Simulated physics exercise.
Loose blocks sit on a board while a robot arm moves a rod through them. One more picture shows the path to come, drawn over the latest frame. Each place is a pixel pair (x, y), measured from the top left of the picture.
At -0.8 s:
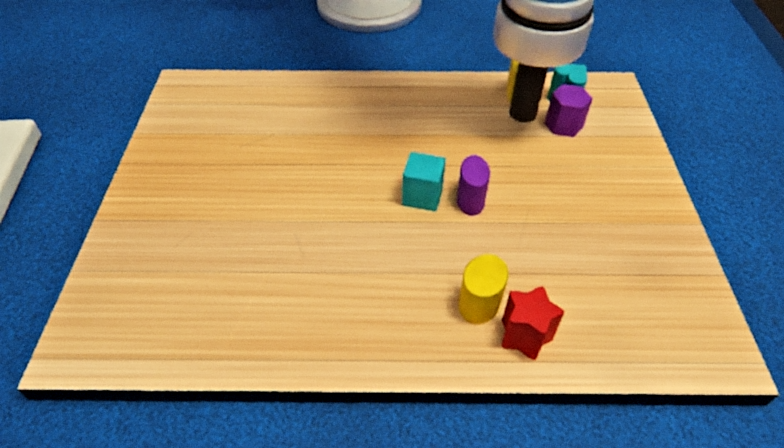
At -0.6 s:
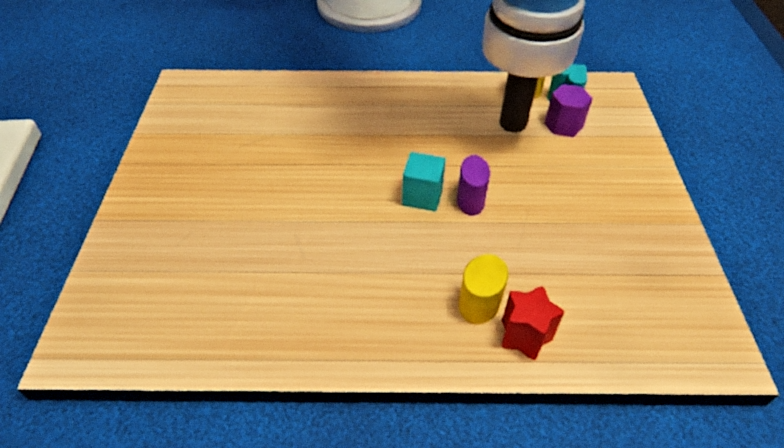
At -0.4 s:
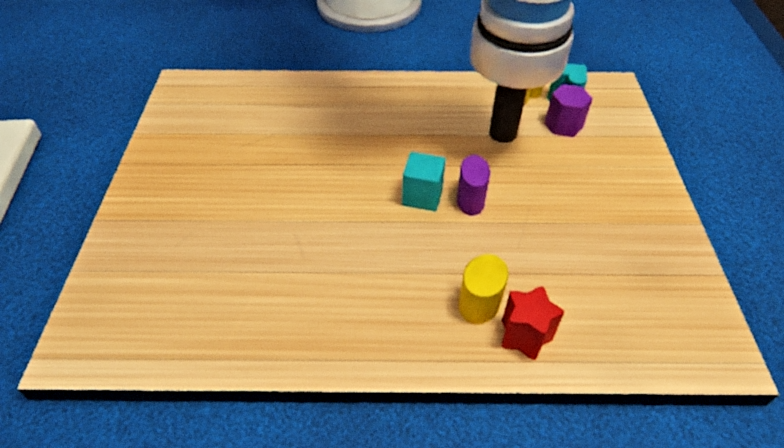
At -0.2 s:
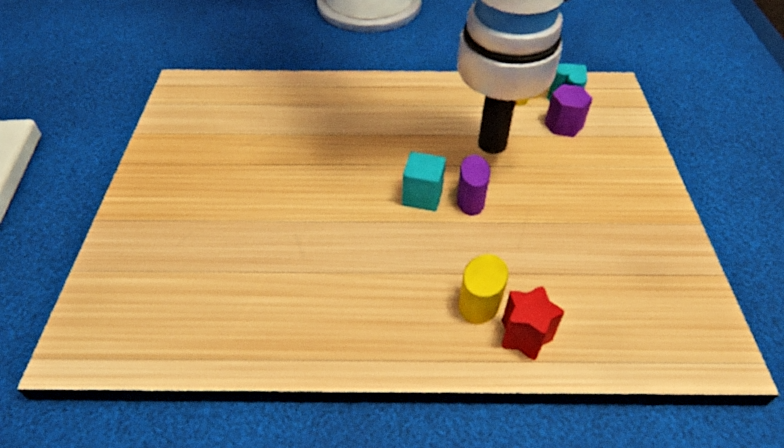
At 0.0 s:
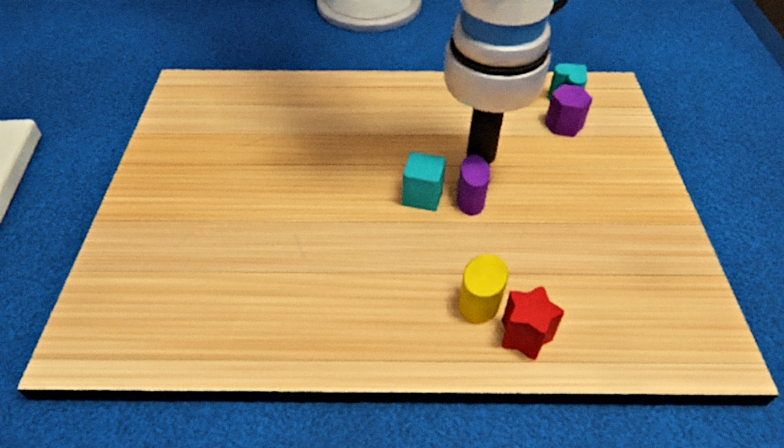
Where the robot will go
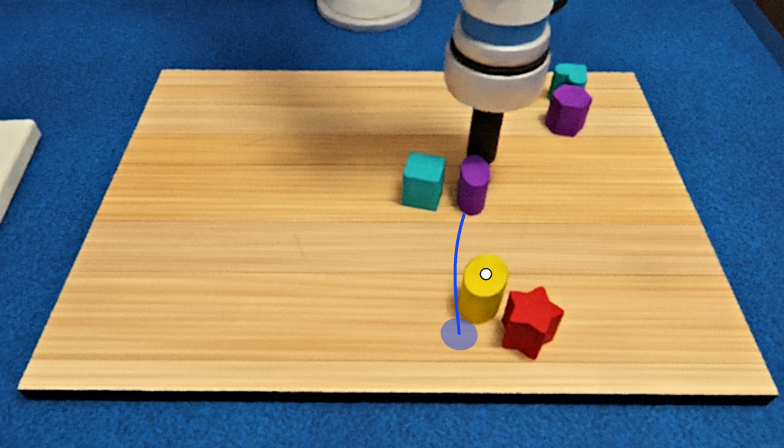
On a wooden board scattered with colourful blocks, a robot arm moved its black rod from near the back down and slightly left toward the purple oval block, while the blocks stayed still.
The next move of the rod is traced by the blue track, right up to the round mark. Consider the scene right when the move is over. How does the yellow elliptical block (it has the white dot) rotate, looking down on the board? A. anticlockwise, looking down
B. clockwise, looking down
The answer is B.
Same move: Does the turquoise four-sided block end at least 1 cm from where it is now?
That would be a no.
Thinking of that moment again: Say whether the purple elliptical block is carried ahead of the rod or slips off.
Slid away.
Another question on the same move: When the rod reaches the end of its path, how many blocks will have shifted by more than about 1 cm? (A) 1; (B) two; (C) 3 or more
My pick is C.
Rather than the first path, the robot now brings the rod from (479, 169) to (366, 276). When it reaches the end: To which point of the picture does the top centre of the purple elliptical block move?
At (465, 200).
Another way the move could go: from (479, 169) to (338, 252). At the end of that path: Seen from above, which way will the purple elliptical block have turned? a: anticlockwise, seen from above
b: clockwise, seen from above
a - anticlockwise, seen from above.
Drawn move, from (479, 169) via (464, 215) and (455, 269), ending at (459, 334); the dot is on the yellow elliptical block.
What follows on the original path. One third of the way, rod (466, 202); purple elliptical block (471, 214), turned 25° anticlockwise.
Two thirds of the way, rod (457, 256); purple elliptical block (489, 257); yellow elliptical block (500, 290), turned 55° clockwise; red star (541, 317), turned 25° anticlockwise.
At the end, rod (461, 321); turquoise four-sided block still; purple elliptical block (499, 277), turned 155° anticlockwise; yellow elliptical block (519, 314), turned 60° clockwise; red star (564, 339), turned 35° anticlockwise.
